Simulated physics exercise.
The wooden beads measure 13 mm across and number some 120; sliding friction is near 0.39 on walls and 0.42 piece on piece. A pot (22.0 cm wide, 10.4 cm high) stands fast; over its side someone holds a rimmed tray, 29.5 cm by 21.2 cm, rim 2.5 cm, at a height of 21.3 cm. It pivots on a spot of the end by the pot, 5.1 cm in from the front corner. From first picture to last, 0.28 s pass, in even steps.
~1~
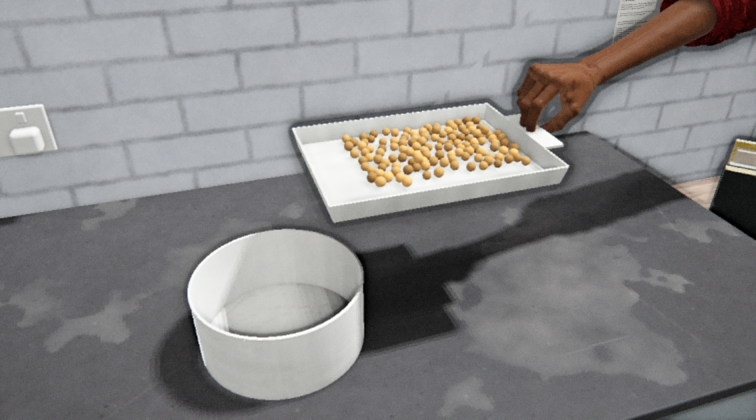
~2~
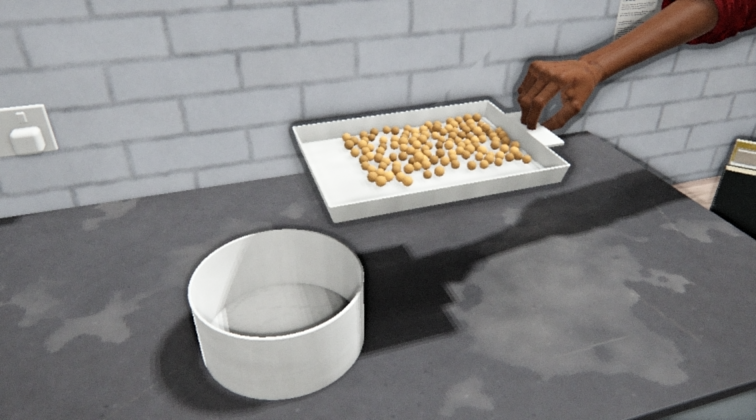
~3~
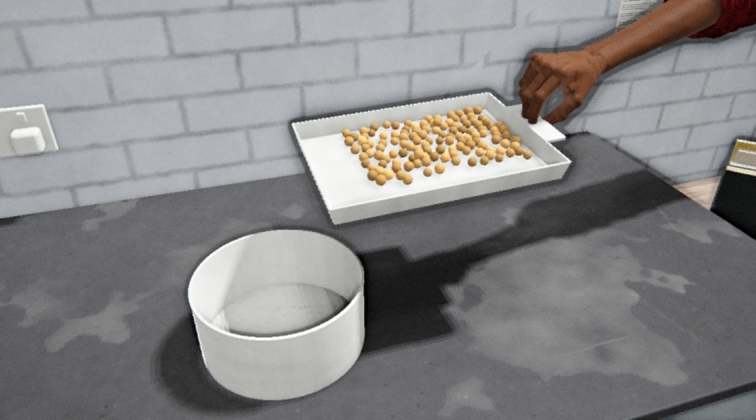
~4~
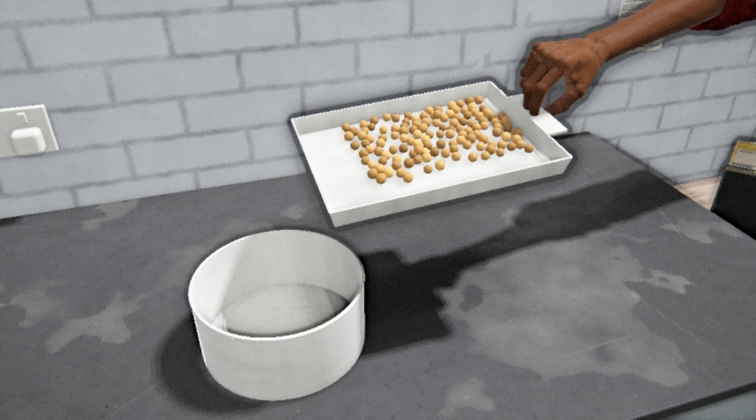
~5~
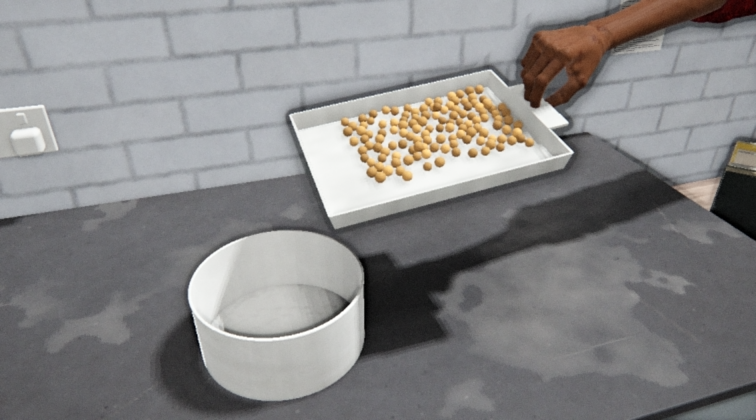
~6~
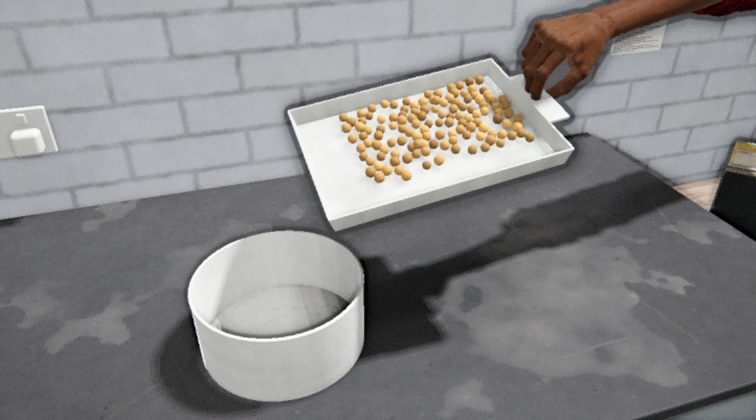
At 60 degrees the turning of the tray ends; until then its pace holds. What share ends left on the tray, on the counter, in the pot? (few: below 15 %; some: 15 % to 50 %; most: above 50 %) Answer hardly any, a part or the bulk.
Left on the tray: The bulk; on the counter: Hardly any; in the pot: Hardly any.
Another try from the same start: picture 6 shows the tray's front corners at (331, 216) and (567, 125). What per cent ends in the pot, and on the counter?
Pot 15, counter 10.
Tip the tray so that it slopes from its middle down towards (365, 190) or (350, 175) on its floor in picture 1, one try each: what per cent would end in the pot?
About 20 and 5 per cent.
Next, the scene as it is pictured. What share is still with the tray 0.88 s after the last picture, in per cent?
Some 95 per cent of the load.
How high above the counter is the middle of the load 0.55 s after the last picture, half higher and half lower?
Roughly 26 cm.
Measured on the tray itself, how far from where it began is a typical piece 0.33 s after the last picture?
Some 10 cm.
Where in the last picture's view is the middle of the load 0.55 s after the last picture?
Near (389, 176).
Then, 0.33 s after the last picture, tilt 37 degrees; the tray holds 100 %, the pot 0 %.
Then, 0.55 s after the last picture, tilt 52 degrees; the tray holds 100 %, the pot 0 %.
Then, 0.88 s after the last picture, tilt 60 degrees; the tray holds 95 %, the pot 0 %.
In the end, tray 90 %, counter 5 %, pot 5 %.
